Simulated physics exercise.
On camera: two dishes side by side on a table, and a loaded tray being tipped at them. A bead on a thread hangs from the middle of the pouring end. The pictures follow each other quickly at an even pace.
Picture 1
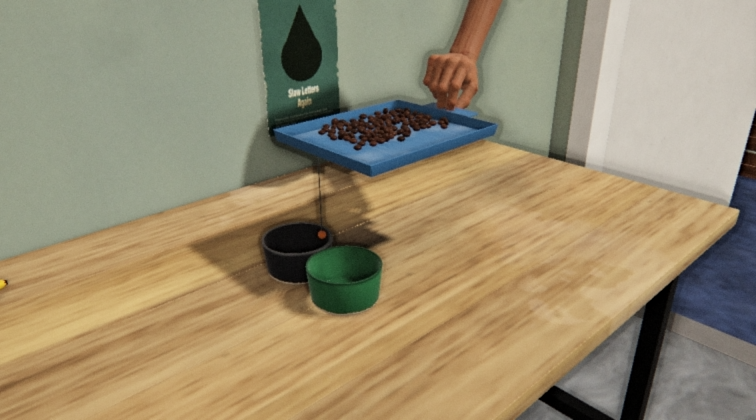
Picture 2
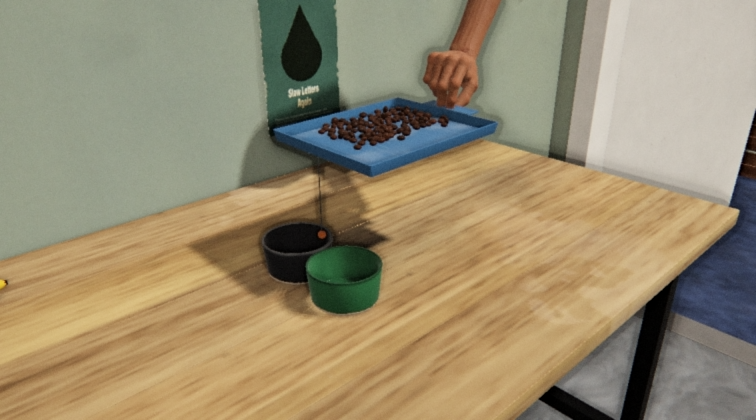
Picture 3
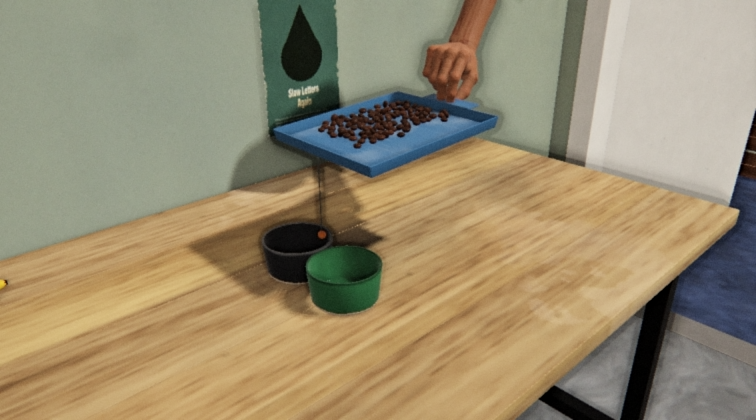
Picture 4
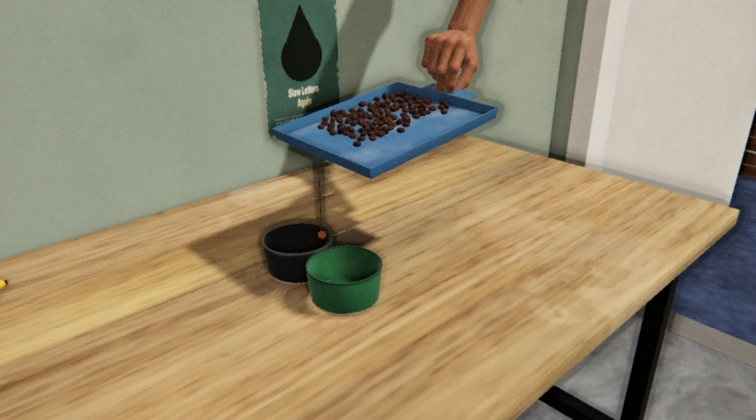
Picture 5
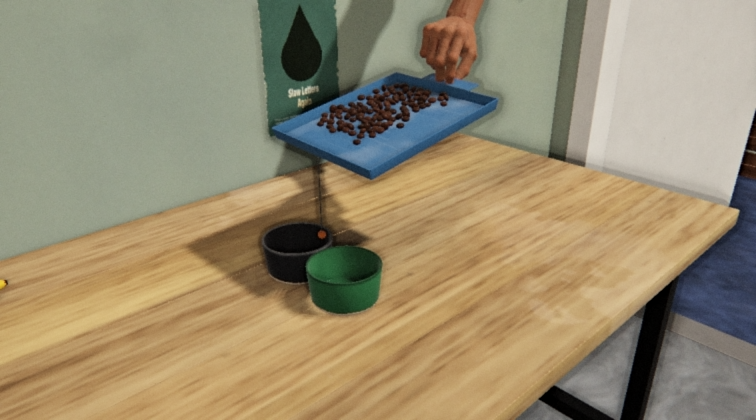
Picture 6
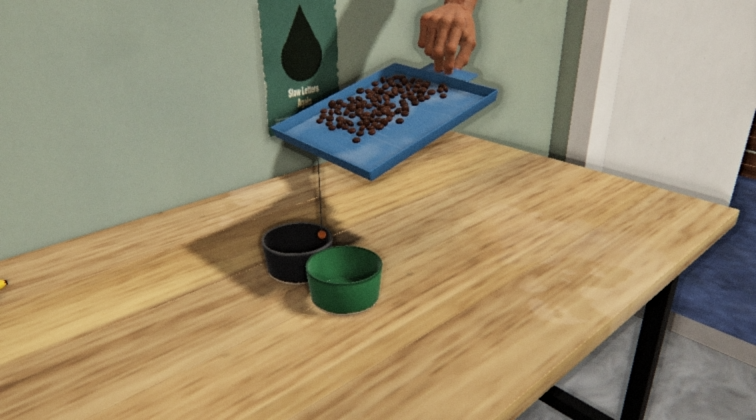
A hand at the upper right holds the far end of a blue tray scattered with small dark brown pieces, above a light wooden table by a green wall, seen from slightly above. A black dish sits left of a green one below, near a dark green poster and a small orange bead on a thread. The hand slowly raises the tray's far end, tilting it slightly, while the camera stays still.
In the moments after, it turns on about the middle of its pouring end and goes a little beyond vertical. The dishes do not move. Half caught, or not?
Caught overall: The larger part.
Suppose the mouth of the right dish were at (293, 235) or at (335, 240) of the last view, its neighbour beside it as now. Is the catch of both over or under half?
The first try: Under half. The second: Below a half.
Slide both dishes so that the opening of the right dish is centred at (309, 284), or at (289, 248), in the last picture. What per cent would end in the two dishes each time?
First some 50, then 40 per cent.
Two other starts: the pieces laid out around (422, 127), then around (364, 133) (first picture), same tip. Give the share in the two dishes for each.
About 70 and 50 per cent.
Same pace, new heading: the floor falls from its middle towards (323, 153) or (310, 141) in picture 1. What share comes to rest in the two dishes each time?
About 50 and 50 per cent.
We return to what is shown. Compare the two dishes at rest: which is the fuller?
The winner is the right dish.
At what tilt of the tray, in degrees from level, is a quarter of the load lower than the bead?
At about 90°.
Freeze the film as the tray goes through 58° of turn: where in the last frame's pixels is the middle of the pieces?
Around (328, 146).
Shortly afterwards, tray tipped steeply; all but a few on the tray; a little in the air.
Next, tray tipped right over; near half on the tray; near a quarter in the right dish; a little in the left dish; a little outside both; near a quarter in the air.
Some moments later, tray tipped past a quarter turn; near half in the right dish; near a quarter in the left dish; near a third outside both.
In the end, tray tipped past a quarter turn; near half in the right dish; near a quarter in the left dish; near a third outside both.
